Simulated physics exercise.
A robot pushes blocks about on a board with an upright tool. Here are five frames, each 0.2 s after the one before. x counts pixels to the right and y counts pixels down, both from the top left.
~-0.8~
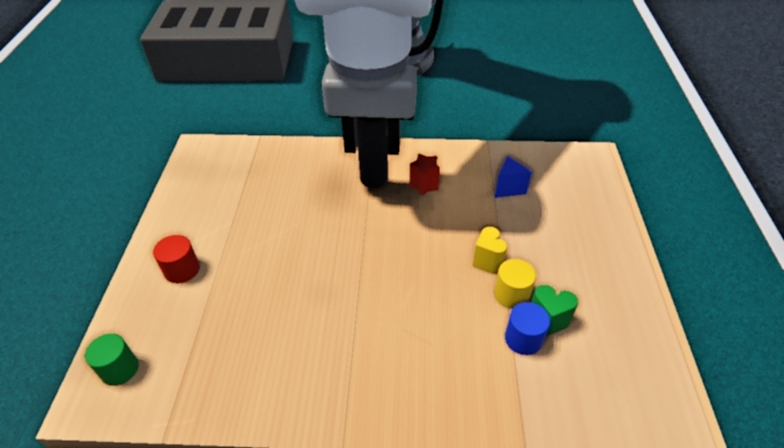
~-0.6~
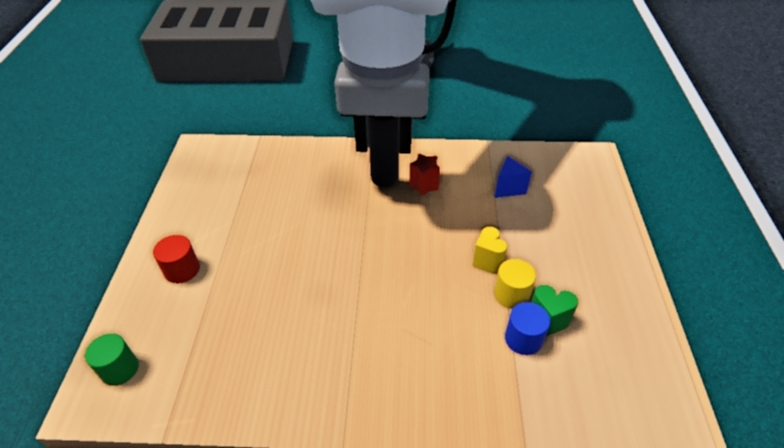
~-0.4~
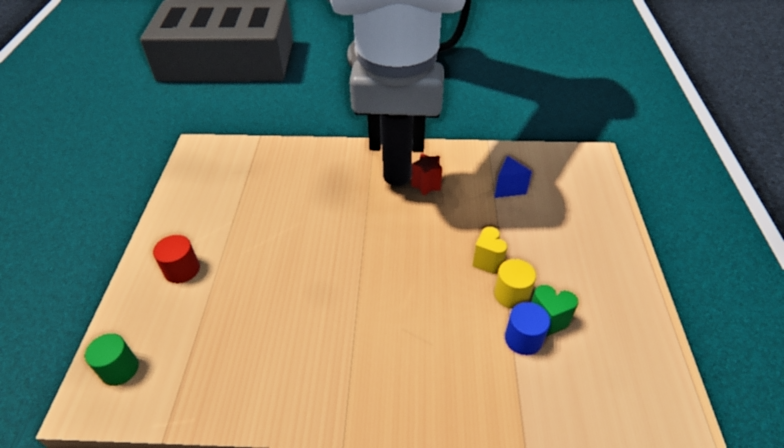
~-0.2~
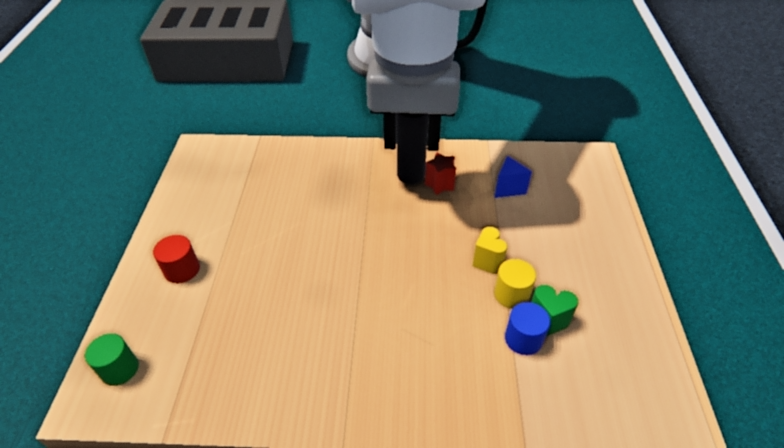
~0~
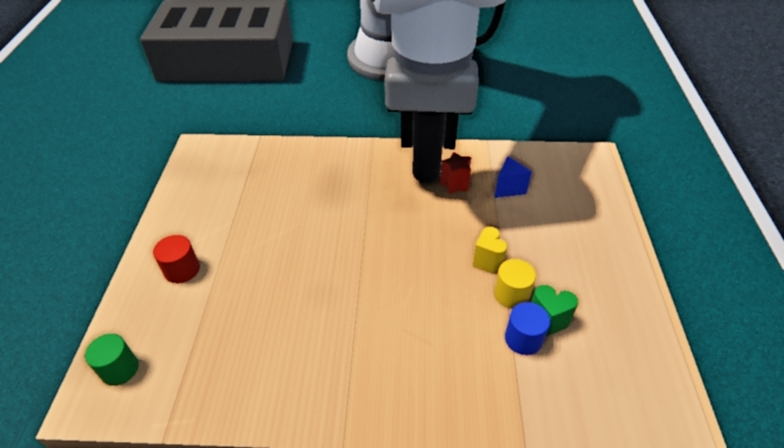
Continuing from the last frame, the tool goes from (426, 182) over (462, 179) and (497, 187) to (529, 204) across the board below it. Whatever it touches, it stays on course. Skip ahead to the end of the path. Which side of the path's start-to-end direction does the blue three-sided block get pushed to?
Answer: Rightward.
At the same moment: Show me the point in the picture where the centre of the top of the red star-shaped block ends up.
The middle of its upper face should be somewhere near (560, 192).
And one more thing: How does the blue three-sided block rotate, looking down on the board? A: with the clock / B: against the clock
(B)
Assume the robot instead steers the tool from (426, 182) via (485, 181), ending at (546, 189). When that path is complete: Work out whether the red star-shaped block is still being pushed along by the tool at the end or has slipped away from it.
Ahead.
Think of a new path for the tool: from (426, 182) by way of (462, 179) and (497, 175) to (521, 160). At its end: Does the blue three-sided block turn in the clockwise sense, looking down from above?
That would be a yes.
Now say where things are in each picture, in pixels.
In the first picture, tool tip at (374, 180); block tops, red star-shaped block at (426, 162); blue three-sided block at (513, 167).
In the second picture, tool at (385, 179); blocks unchanged.
In the third picture, tool at (397, 178); red star-shaped block at (428, 162).
In the fourth picture, tool at (411, 176); red star-shaped block at (442, 161).
In the fifth picture, tool at (426, 175); red star-shaped block at (458, 161); blue three-sided block at (513, 167).
On the path given first. One third of the way, tool at (463, 172); red star-shaped block at (491, 166), turned 45° clockwise; blue three-sided block at (518, 169).
Two thirds of the way, tool at (499, 179); red star-shaped block at (525, 175), turned 65° clockwise; blue three-sided block at (551, 179), turned 20° anticlockwise.
At the end, tool at (531, 196); red star-shaped block at (560, 192), turned 65° clockwise; blue three-sided block at (585, 192), turned 25° anticlockwise.
